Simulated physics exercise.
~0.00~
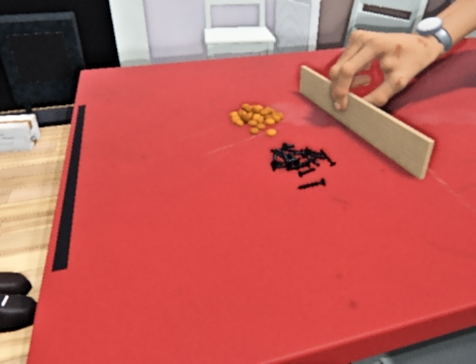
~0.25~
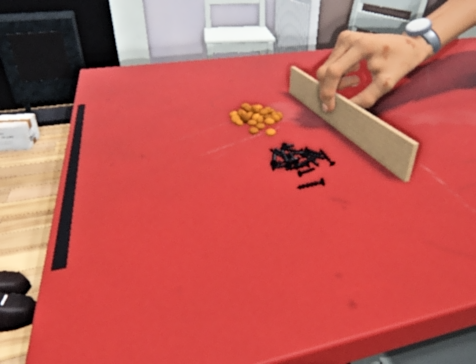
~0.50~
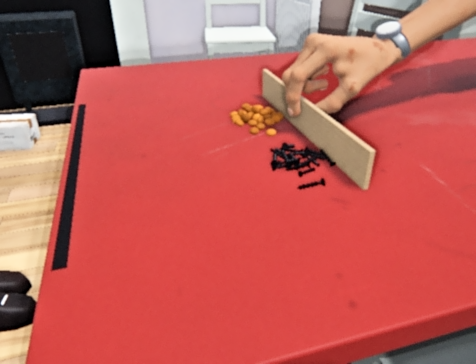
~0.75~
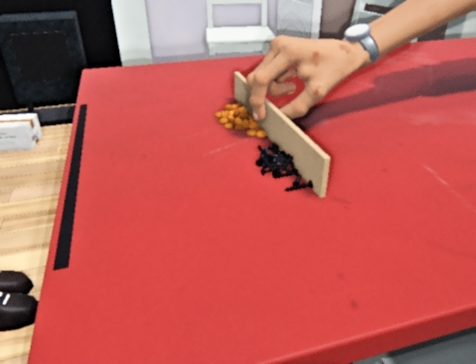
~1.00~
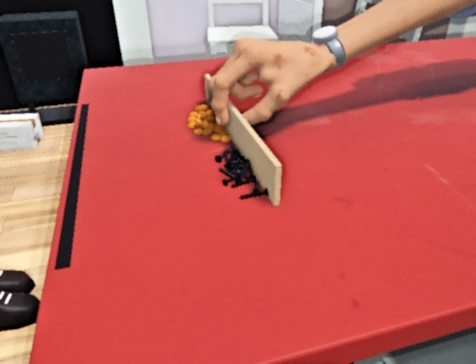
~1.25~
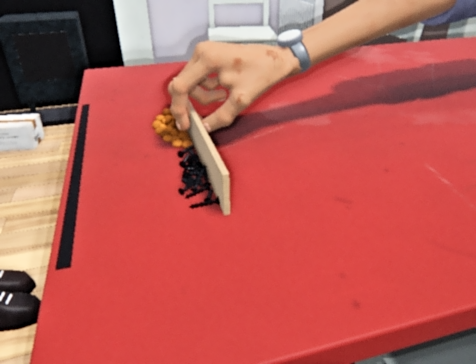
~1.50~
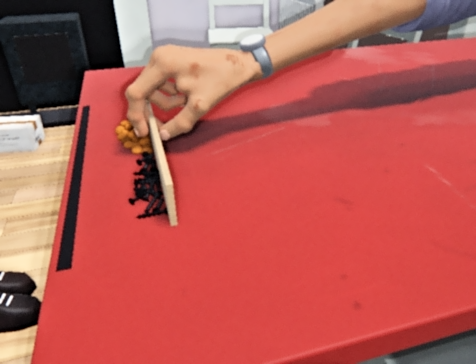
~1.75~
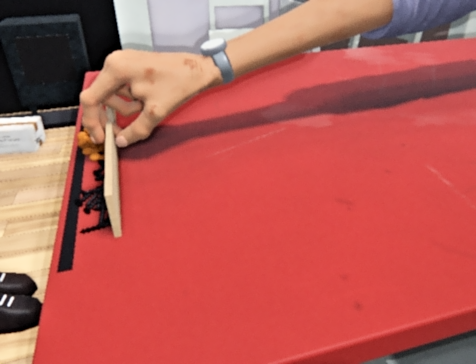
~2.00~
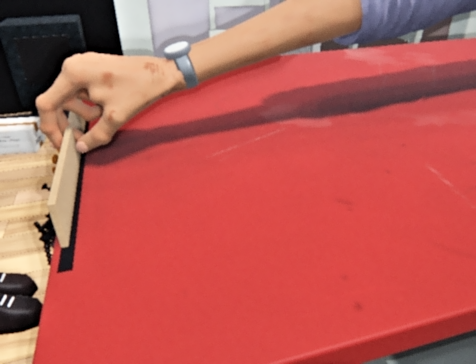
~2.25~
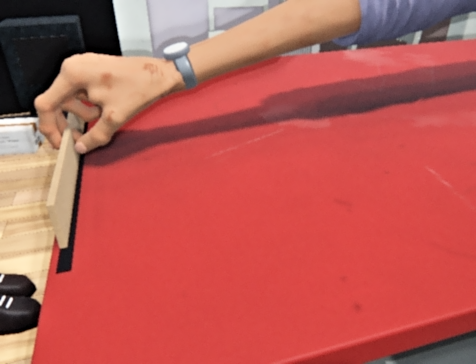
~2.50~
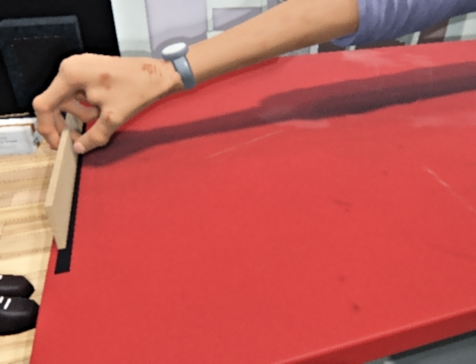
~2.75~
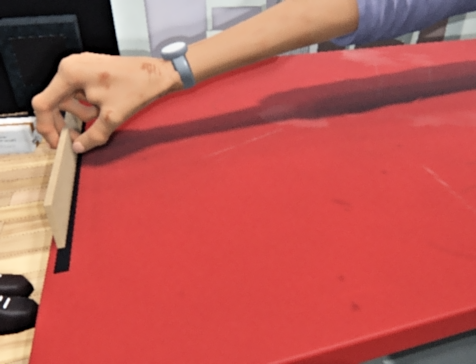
In the video, a hand wearing a watch slides an upright piece of card leftward across a red table, pushing a pile of small orange pieces and a pile of black screws along. Both piles go over the left edge, and the card stays at the black tape.
